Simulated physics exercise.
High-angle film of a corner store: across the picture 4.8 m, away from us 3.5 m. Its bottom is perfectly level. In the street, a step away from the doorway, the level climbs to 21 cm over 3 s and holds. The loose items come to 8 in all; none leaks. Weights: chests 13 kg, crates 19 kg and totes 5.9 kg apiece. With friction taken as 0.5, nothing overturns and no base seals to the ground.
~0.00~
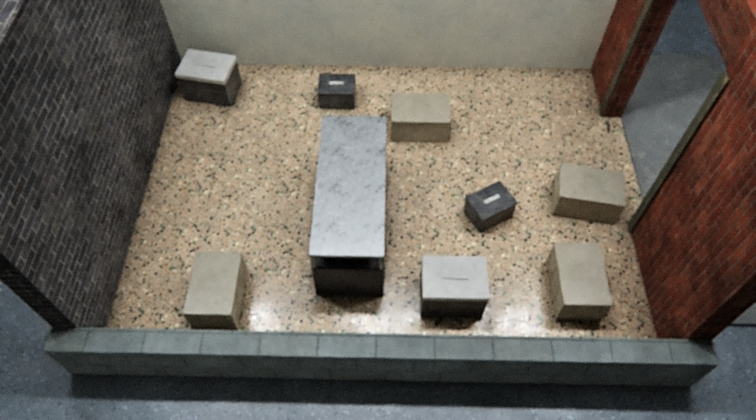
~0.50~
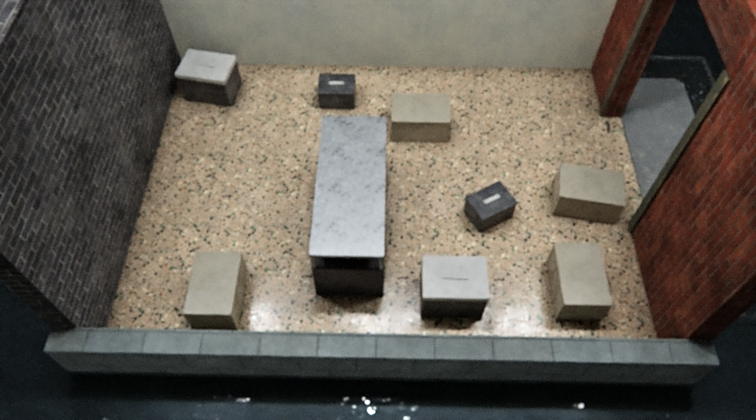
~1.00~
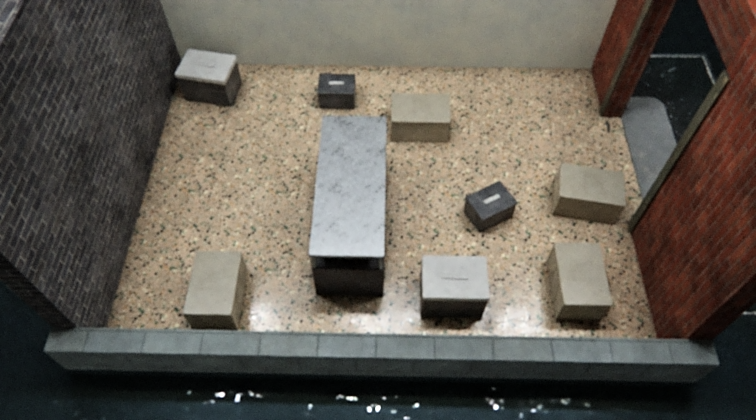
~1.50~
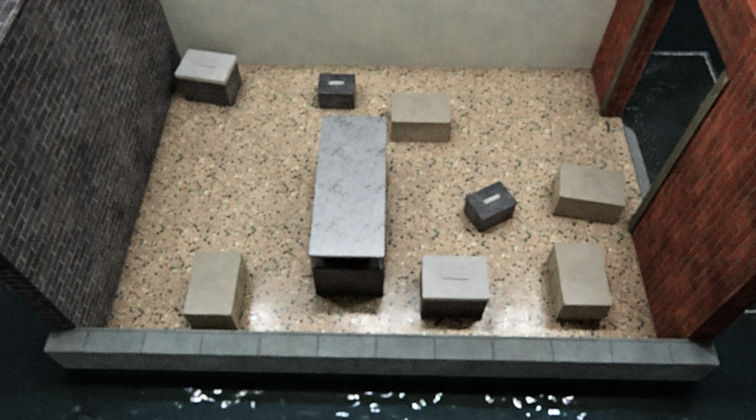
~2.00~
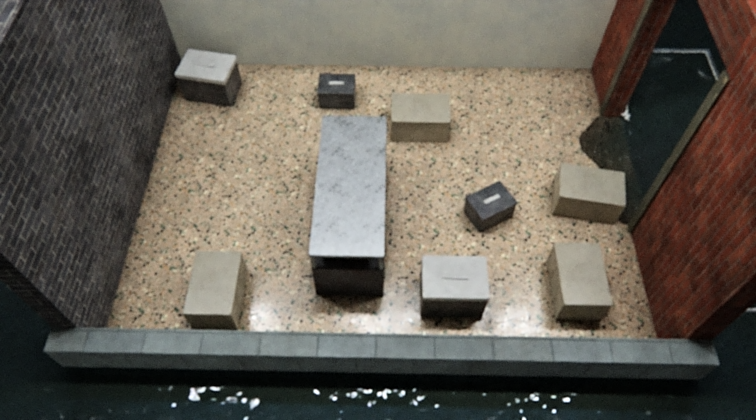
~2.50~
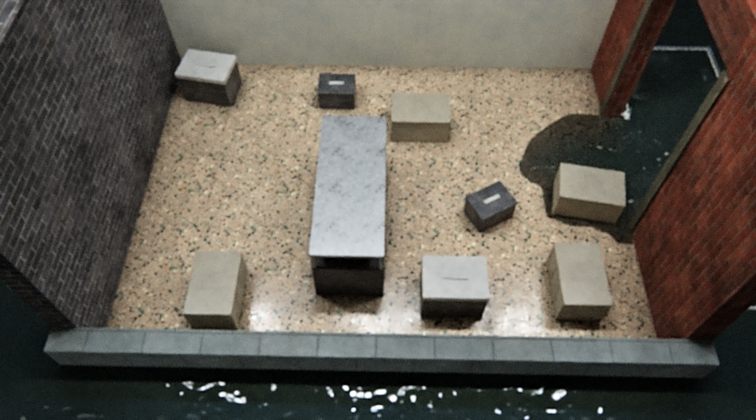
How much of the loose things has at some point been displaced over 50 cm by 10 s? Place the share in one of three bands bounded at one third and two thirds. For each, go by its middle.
The share moved is two out of three or more.
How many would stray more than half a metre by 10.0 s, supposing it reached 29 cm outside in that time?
I count 8 of them in that case.
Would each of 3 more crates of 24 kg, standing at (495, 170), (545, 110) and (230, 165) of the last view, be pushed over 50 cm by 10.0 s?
Above the limit, then inside the limit, then inside the limit.
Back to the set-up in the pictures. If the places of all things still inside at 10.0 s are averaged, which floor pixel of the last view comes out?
(368, 251).
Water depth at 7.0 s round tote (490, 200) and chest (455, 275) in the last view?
About 8 and 6 cm.
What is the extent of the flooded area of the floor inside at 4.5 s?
My estimate is roughly 7.0 m2.
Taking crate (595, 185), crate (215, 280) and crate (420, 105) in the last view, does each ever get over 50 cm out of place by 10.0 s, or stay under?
Result, in turn: Exceeded / stayed within / exceeded.
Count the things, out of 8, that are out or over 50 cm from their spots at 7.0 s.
By my tally, 4.
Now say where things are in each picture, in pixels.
The first picture shows a chest at (455, 277), on the bottom; a crate at (583, 273), on the bottom; water covers 0.0 m2; 0 of 8 have shifted.
The second picture shows a chest at (455, 277), on the bottom; a crate at (583, 273) rests on the ground; 0.0 m2 under water; 0 of 8 have shifted.
The third picture shows a chest at (455, 277) rests on the ground; a crate at (583, 273) rests on the ground; 0.0 m2 under water; 0 of 8 have shifted.
The fourth picture shows a chest at (455, 277), on the bottom; a crate at (583, 273) rests on the ground; water covers 0.0 m2; 0 of 8 have shifted.
The fifth picture shows a chest at (455, 277) rests on the ground; a crate at (583, 273), on the bottom; 0.2 m2 under water; 0 of 8 have shifted.
The sixth picture shows a chest at (455, 277) rests on the ground; a crate at (583, 273), on the bottom; 0.8 m2 under water; 0 of 8 have shifted.
After 3.5 s 0 of 8 are over 50 cm from their spots; 0 afloat.
After 4.5 s 1 of 8 are over 50 cm from their spots; 0 afloat.
After 7.0 s 4 of 8 are over 50 cm from their spots; 4 afloat.
After 10.0 s 7 of 8 are over 50 cm from their spots, and 7 have been at some point; 8 afloat.
